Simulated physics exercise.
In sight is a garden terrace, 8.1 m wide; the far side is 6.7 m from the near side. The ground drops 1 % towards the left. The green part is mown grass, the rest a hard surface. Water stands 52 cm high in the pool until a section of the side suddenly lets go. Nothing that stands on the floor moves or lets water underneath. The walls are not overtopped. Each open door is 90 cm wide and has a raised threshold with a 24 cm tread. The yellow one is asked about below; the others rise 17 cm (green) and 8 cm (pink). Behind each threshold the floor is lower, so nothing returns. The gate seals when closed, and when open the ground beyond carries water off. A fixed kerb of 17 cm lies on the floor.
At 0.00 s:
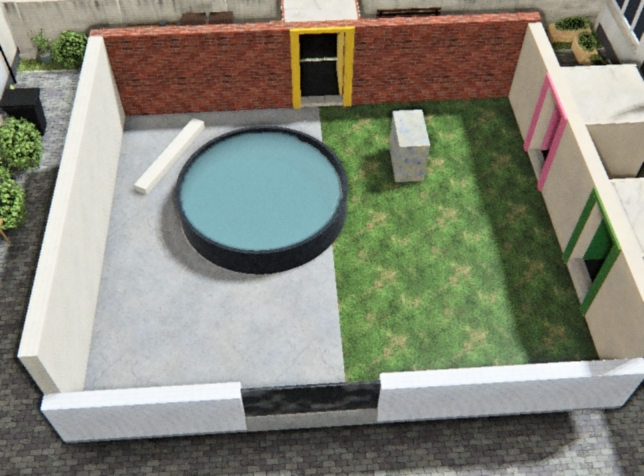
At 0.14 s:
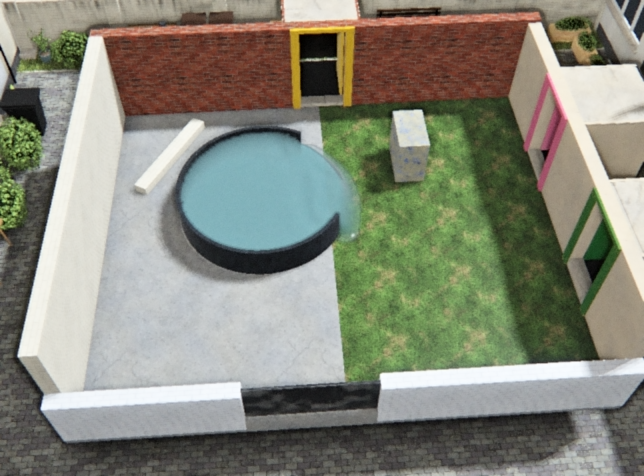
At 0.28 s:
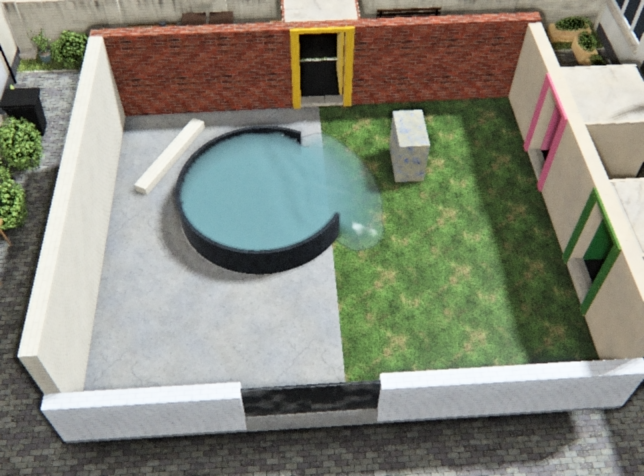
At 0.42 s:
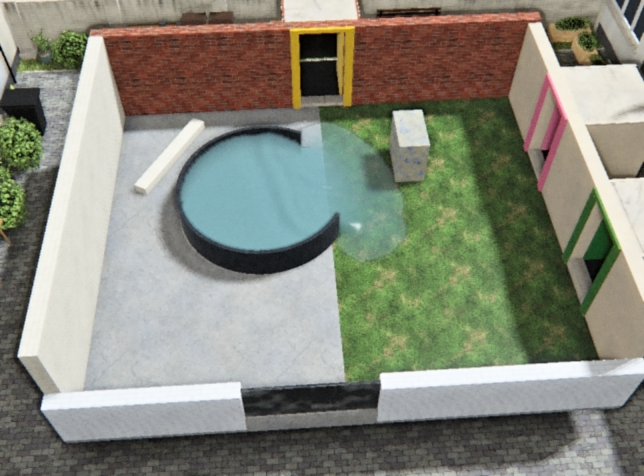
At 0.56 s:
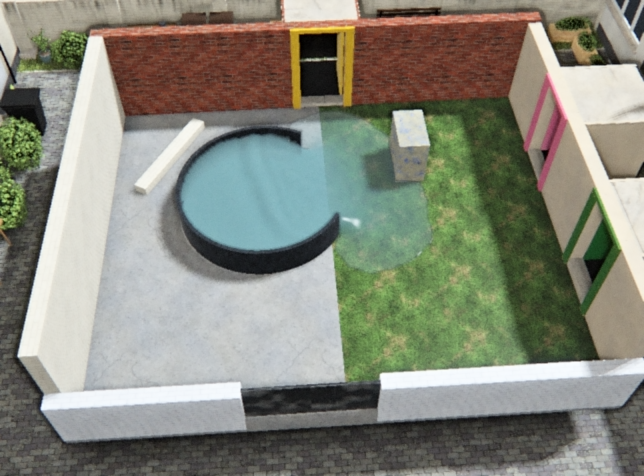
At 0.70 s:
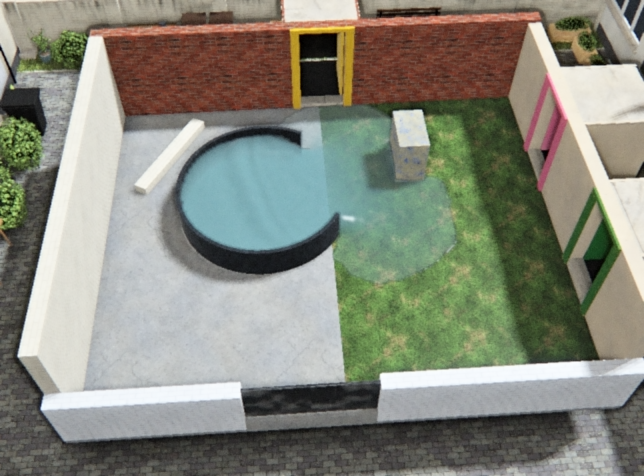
Walled garden terrace with a round pool opening on its right side, water pouring out and spreading across the grass around a block.
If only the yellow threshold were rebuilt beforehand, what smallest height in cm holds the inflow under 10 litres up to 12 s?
It would have to be roughly 16 cm high.
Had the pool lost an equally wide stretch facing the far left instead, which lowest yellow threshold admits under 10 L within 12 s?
Then roughly 7.0 cm.
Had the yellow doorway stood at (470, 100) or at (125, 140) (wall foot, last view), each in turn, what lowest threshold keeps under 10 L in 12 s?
Roughly 11.5 and 6.5 cm.
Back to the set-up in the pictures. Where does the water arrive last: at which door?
It is the green one.
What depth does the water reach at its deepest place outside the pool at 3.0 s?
About 26 cm.
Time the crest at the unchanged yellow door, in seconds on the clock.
Around 3.4 s.
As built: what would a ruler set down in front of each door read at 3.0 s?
In cm: Yellow 15, green 0, pink 11.
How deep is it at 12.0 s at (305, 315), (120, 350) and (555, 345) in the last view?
About 6, 14 and 6 cm.
After 1.4 s water covers 25 % of the floor, deepest (36 cm) near (386, 172); 9 cm at the yellow door, 0 litres in over its 8 cm threshold.
After 3.0 s water covers 45 % of the floor, deepest (26 cm) near (386, 172); 15 cm at the yellow door, 17 litres in over its 8 cm threshold.
After 12.0 s water covers 95 % of the floor, deepest (15 cm) near (94, 325); 6 cm at the yellow door, 92 litres in over its 8 cm threshold.
At the yellow door as built, the water arrived by 0.7 s and peaked near 16 cm at 3.4 s.
Run again over the same 12 s with other heights there, 16 litres in over 14.5 cm, 2 litres over 19.5 cm. The limit of 10 litres is kept from about 16 cm up.
